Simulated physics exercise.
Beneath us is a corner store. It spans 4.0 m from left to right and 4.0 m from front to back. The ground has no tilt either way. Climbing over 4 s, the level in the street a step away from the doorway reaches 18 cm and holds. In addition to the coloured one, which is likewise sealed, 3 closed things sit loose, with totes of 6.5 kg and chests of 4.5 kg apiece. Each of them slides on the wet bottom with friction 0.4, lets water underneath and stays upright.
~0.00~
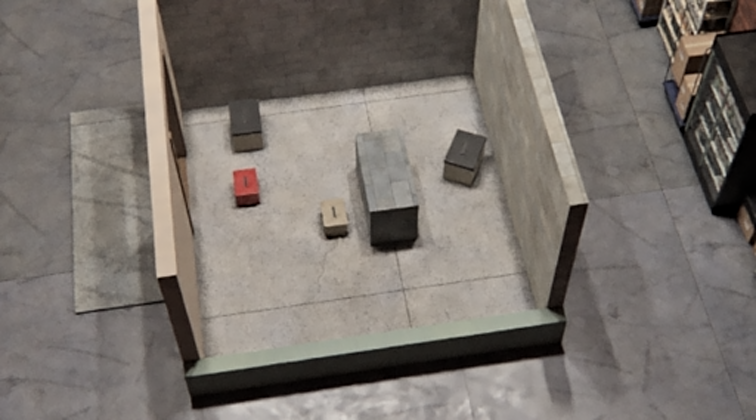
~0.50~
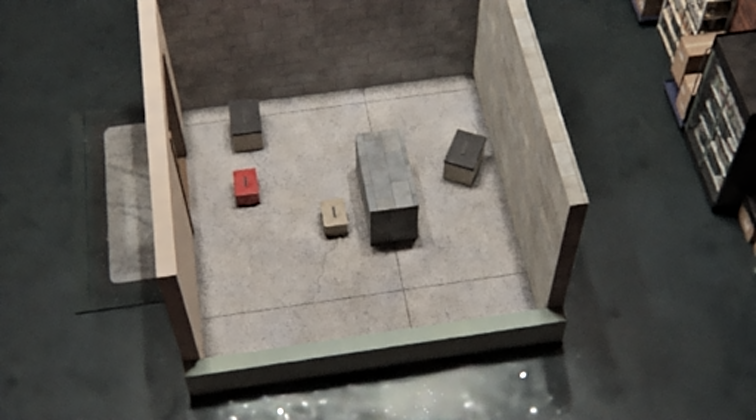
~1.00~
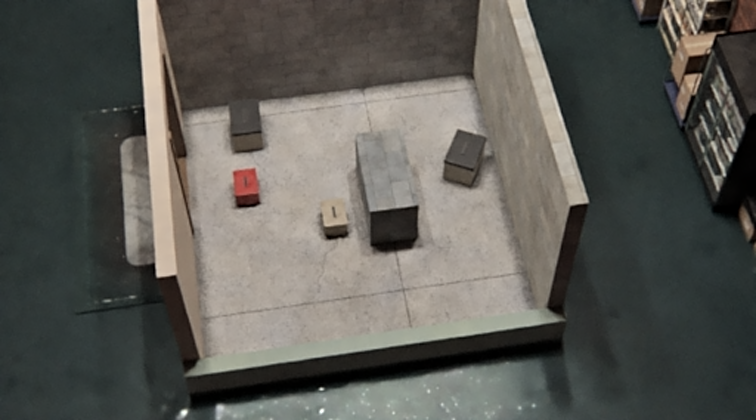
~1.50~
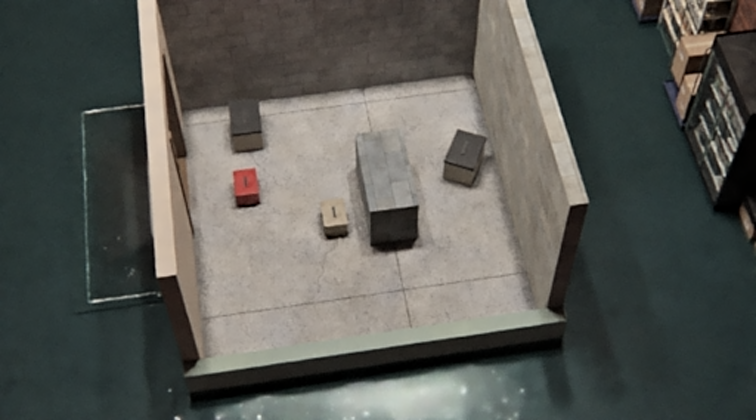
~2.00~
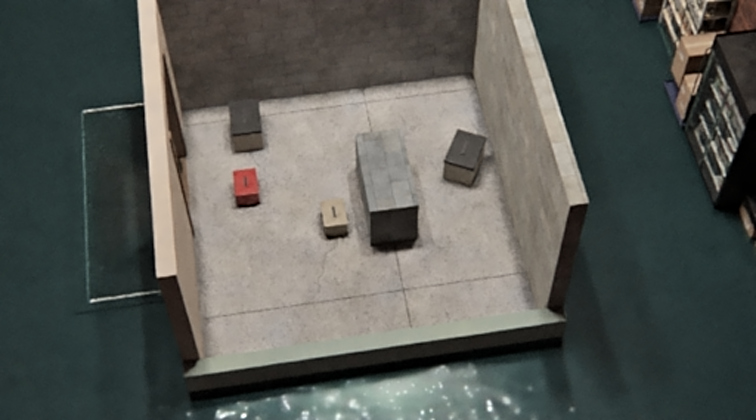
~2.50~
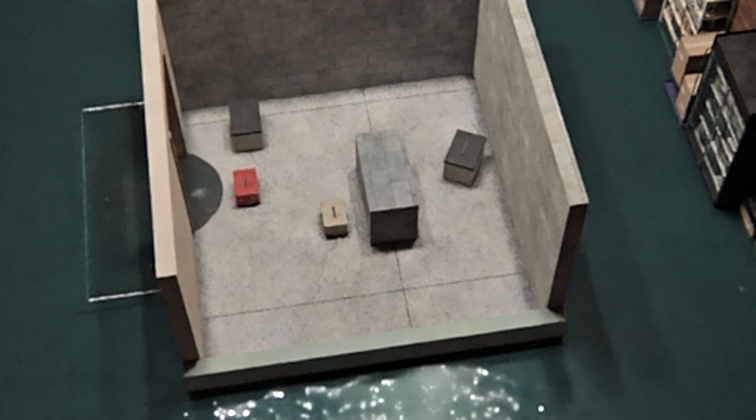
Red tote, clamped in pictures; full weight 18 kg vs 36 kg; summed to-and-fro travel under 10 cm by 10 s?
I predict only the heavier option keeps it in place.
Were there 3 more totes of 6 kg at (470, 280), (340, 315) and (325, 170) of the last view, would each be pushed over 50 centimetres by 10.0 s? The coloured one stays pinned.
Spot one stays inside, spot two crosses the limit, spot three stays inside.
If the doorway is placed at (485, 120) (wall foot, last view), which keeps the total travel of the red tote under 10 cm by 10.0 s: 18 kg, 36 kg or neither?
In that case the lighter option suffices.
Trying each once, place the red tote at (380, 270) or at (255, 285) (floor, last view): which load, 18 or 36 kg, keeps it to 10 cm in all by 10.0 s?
Log: Try 1 the lighter pick works; try 2 the lighter pick works.
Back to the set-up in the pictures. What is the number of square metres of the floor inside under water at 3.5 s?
I'd put it close to 1.5 m2.
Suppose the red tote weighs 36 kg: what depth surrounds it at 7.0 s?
Close to 6 cm deep.
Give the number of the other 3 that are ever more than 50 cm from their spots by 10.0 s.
2 of them.
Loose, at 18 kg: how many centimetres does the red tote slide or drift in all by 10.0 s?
Around 50 centimetres in total.
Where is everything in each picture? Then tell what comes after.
In the first picture, the red tote at (246, 182) rests on the ground; 0.0 m2 under water; 0 of 4 have shifted.
In the second picture, the red tote at (246, 182) rests on the ground; 0.0 m2 under water; 0 of 4 have shifted.
In the third picture, the red tote at (246, 182) rests on the ground; water covers 0.0 m2; 0 of 4 have shifted.
In the fourth picture, the red tote at (246, 182), on the bottom; 0.0 m2 under water; 0 of 4 have shifted.
In the fifth picture, the red tote at (246, 182) rests on the ground; 0.0 m2 under water; 0 of 4 have shifted.
In the sixth picture, the red tote at (246, 182) rests on the ground; 0.4 m2 under water; 0 of 4 have shifted.
After 3.5 s the red tote would be 0 cm from its start with 18 kg and 0 cm from its start with 36 kg; 5 cm of water round it then.
After 4.5 s the red tote would be 10 cm from its start with 18 kg and 0 cm from its start with 36 kg; 7 cm of water round it then.
After 7.0 s the red tote would be 40 cm from its start with 18 kg and 0 cm from its start with 36 kg; 6 cm of water round it then.
After 10.0 s the red tote would be 50 cm from its start with 18 kg and 0 cm from its start with 36 kg; 7 cm of water round it then.
